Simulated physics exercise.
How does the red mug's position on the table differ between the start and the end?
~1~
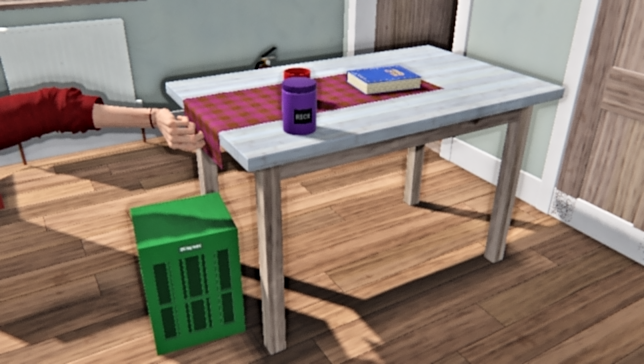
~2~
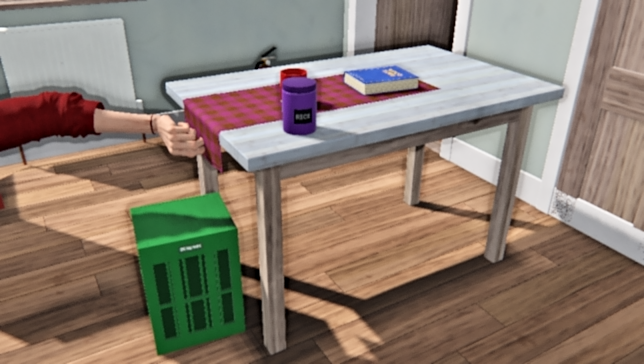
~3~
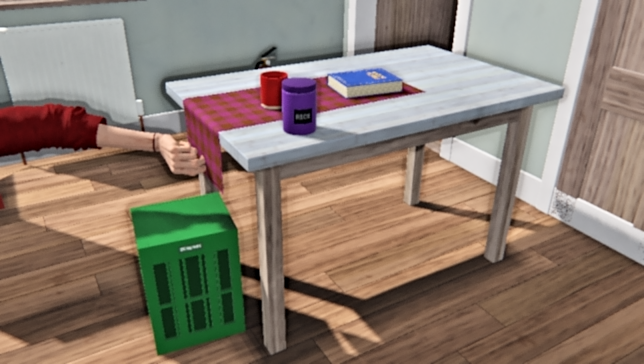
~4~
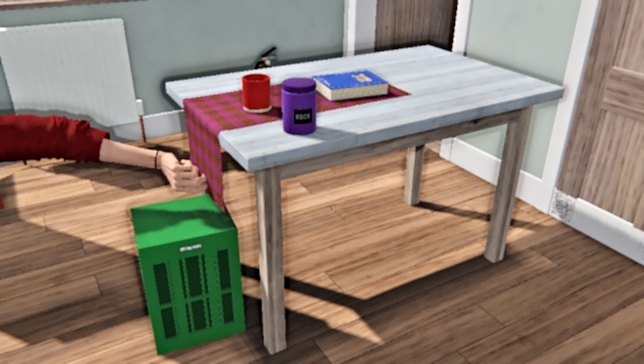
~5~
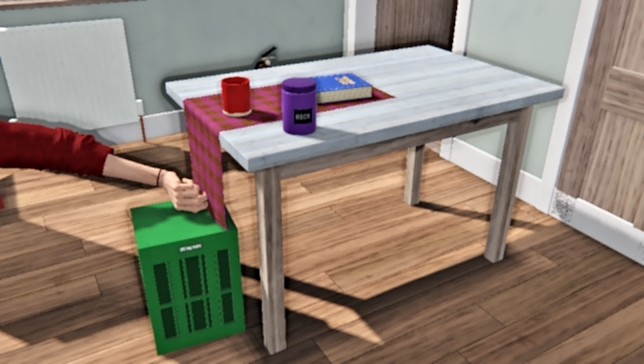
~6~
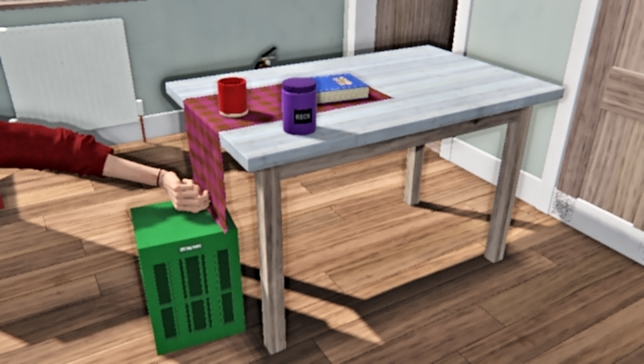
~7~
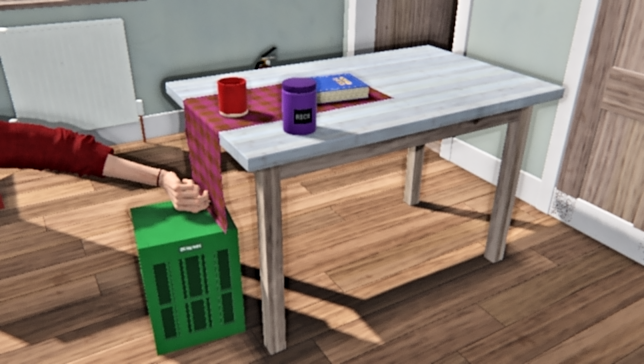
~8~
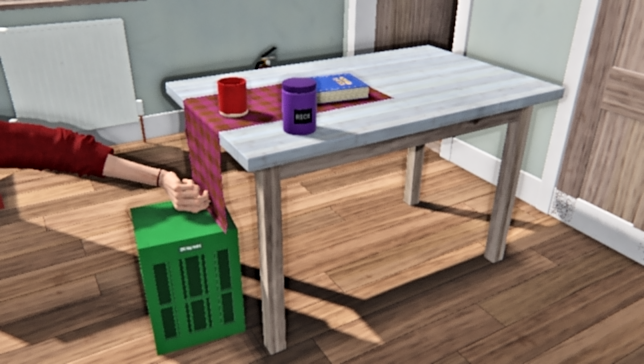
At the start the red mug is behind the purple jar and partly hidden by it. By the end it stands clear to the left of the jar, closer to the left end of the table.
